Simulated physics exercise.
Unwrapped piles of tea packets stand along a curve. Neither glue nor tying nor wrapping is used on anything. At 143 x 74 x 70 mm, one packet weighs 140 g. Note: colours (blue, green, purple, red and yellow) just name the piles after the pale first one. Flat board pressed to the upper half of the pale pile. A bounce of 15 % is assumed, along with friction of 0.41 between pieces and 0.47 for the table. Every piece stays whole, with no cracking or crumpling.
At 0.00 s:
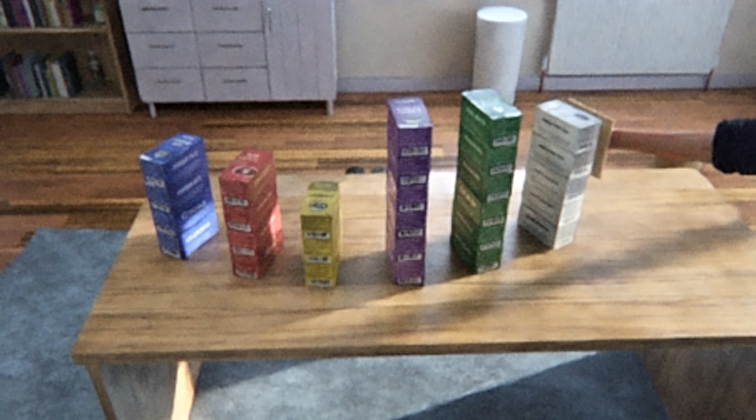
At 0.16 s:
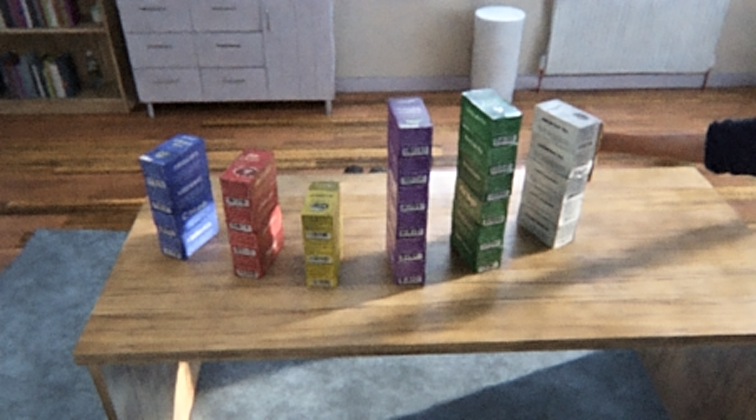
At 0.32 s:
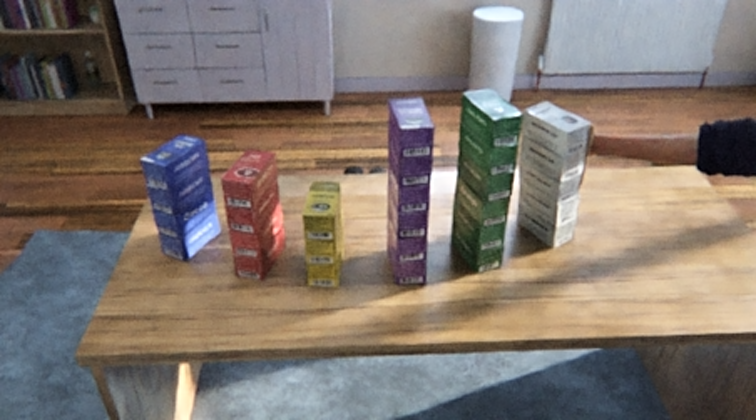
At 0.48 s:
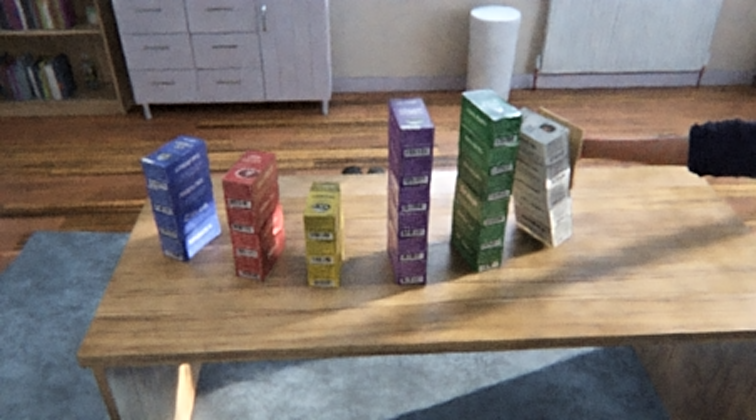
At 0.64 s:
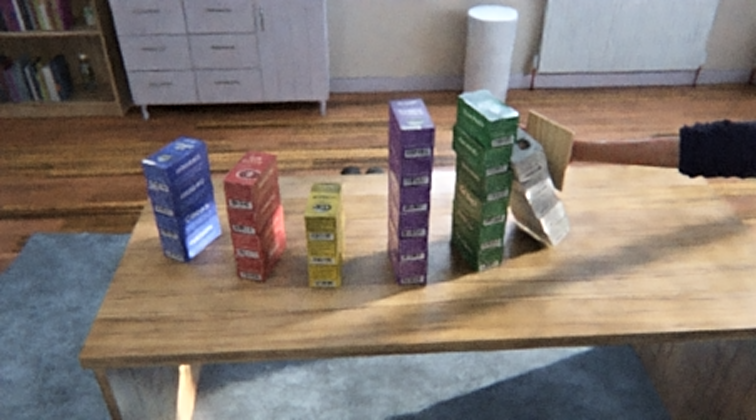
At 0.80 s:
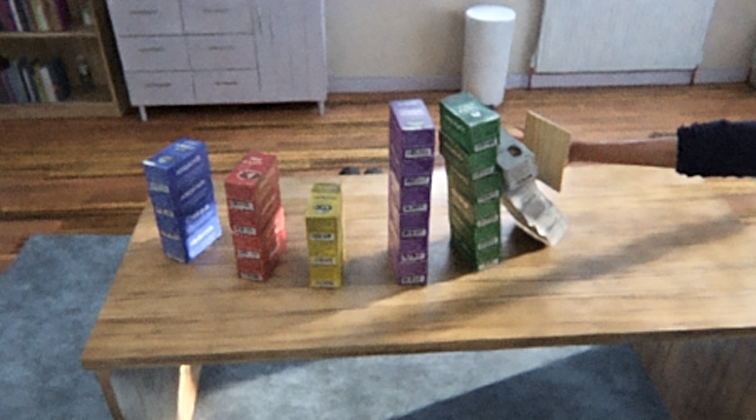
An arm pressing a flat board leftward against a pale pile of packets, which leans and buckles against the green pile, shifting it.
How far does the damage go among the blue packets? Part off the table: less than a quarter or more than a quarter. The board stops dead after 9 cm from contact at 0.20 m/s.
The part is over a quarter.
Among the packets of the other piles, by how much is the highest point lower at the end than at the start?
I make it close to 22 cm.
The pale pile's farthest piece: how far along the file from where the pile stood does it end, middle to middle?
Roughly 36 centimetres.
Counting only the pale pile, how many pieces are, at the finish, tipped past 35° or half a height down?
5 of the pale pieces.
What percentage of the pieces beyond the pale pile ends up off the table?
About 15% of them.
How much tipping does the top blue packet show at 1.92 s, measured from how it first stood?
Around 25° from its start.
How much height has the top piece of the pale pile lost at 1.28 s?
14 cm.
After 1.28 s, 5 of the pale pile down; none of the 4 blue packets off the table (0 of 23 in all colours); top blue packet unmoved; top green packet 40° from how it stood, 8 cm lower.
After 1.92 s, 5 of the pale pile down; none of the 4 blue packets off the table (0 of 23 in all colours); top blue packet 27° from how it stood, 23 mm lower; top purple packet upside down.
In the end (2.8 s), 5 of the pale pile down; 2 of the 4 blue packets off the table (4 of 23 in all colours); top blue packet on its side; top purple packet upside down. That is 50 per cent. From the last view, middles, top blue packet near (109, 353), top purple packet near (145, 290).
